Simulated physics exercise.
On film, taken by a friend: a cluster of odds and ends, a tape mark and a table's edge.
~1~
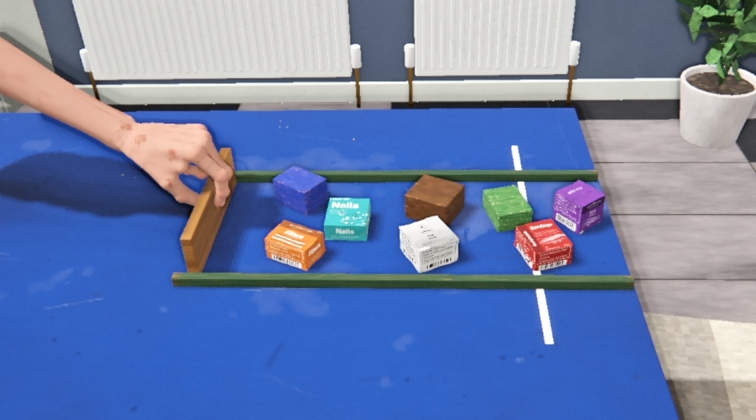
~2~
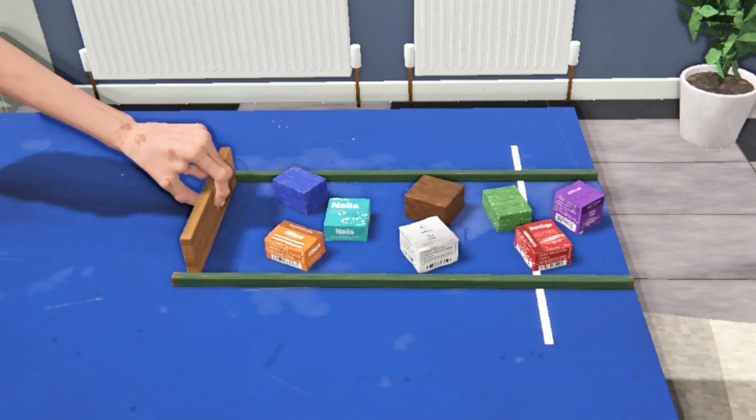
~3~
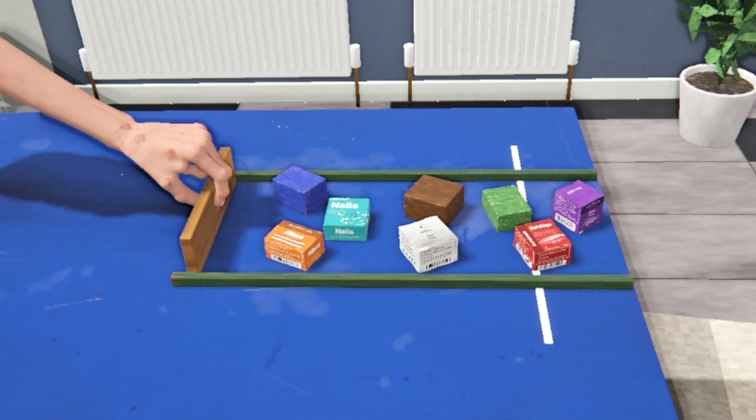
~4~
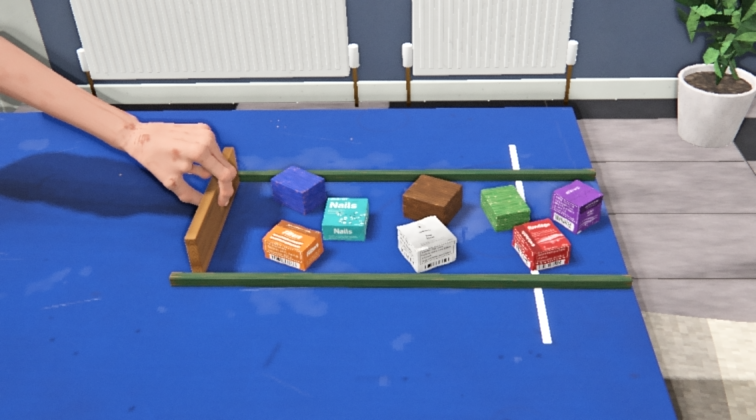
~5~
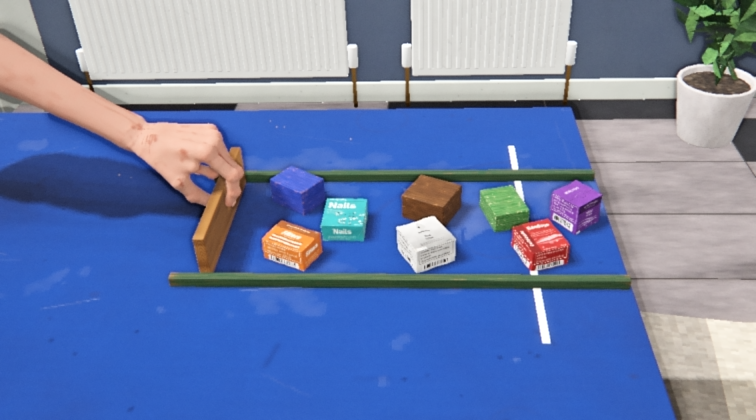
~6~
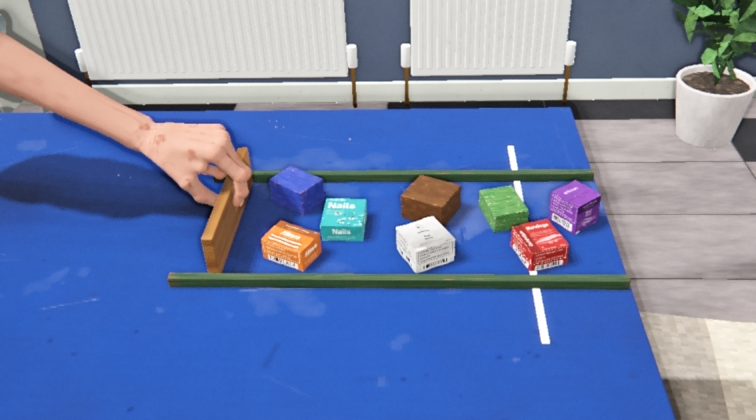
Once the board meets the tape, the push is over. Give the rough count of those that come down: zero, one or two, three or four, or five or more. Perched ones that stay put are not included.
Fallen: Above two, below five.
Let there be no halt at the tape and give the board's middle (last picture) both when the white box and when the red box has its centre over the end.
The middle is at (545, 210) when it's the white box, and at (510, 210) when it's the red box.
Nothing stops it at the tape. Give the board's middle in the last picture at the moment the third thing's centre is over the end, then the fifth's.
At (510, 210) for the third, at (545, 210) for the fifth.
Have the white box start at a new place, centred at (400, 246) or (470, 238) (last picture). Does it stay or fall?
Taking the two spots in turn, it stays put and then stays put.
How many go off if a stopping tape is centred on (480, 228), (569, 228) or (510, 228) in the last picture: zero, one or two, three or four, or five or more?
In order, the falls would come to just one or two; five or more; 1 or 2.
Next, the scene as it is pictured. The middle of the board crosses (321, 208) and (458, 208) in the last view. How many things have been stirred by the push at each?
I count 3 first and 8 after.
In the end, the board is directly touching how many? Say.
All in all, 3.
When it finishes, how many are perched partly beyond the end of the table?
I count 2 overhanging.
A little later, none off yet; purple box at rest near (575, 207); red box at rest near (539, 245); green block at rest near (503, 208).
Next, none off yet; purple box at rest near (575, 207); red box at rest near (539, 245); green block shifted a little near (522, 210).
Later still, none off yet; purple box tilted well over near (635, 224); red box shifted about its own width near (594, 252); green block shifted well along near (588, 218).
When it is over, the number that fall off is three or four; down, green block, red box and purple box.
